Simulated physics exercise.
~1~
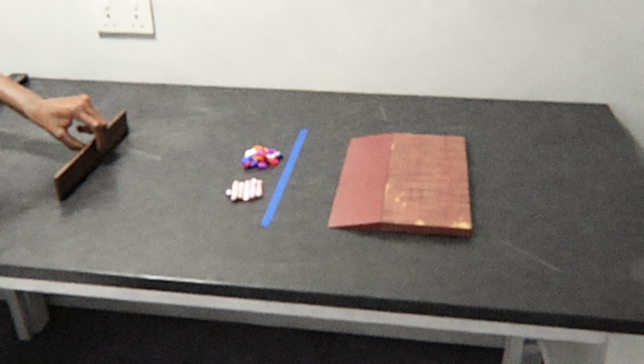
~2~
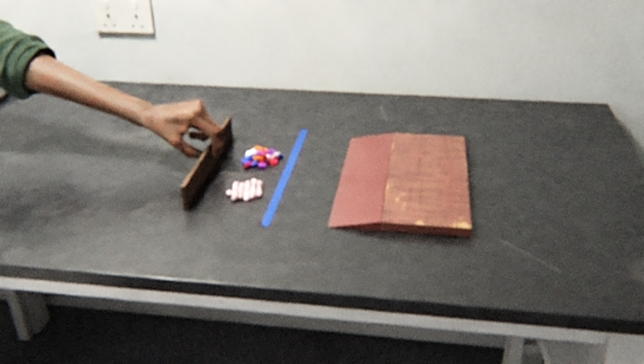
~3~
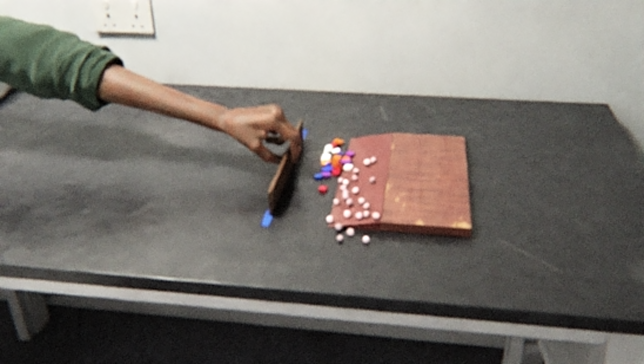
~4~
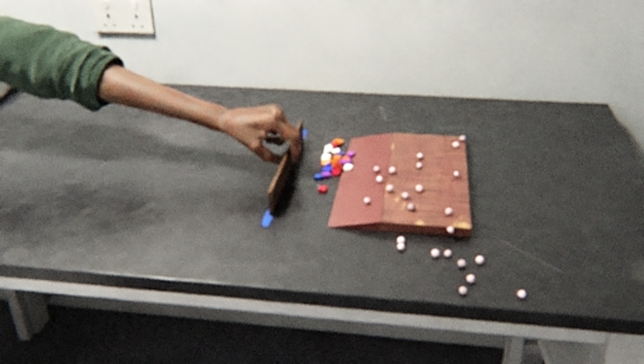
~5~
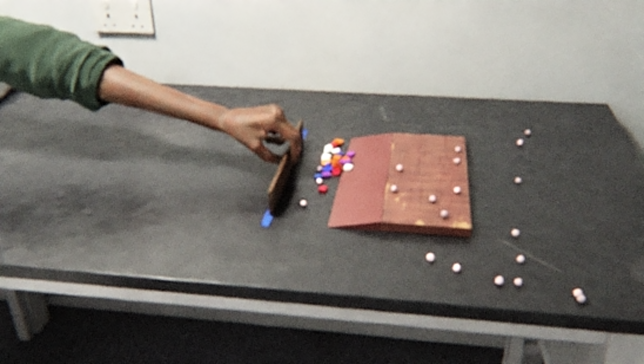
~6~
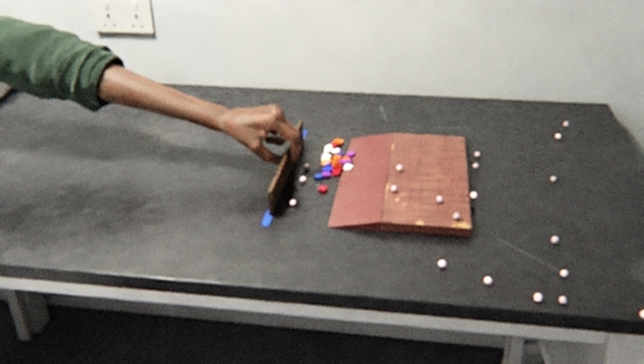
To begin with, a hand holds a strip of wood upright at the left of a dark table, with a colourful cluster and a pale pinkish cluster of small pieces resting before a line of blue tape and a low reddish wedge. The hand sweeps the strip rightward into both clusters and stops at the tape. The pieces slide ahead, and the pale ones scatter over the wedge while the colourful ones bunch at its lower edge. Several pale pieces roll on across the table beyond. Finally, most pale ones lie past the top, with a few near the strip, while the colourful ones mostly remain short of the slope.
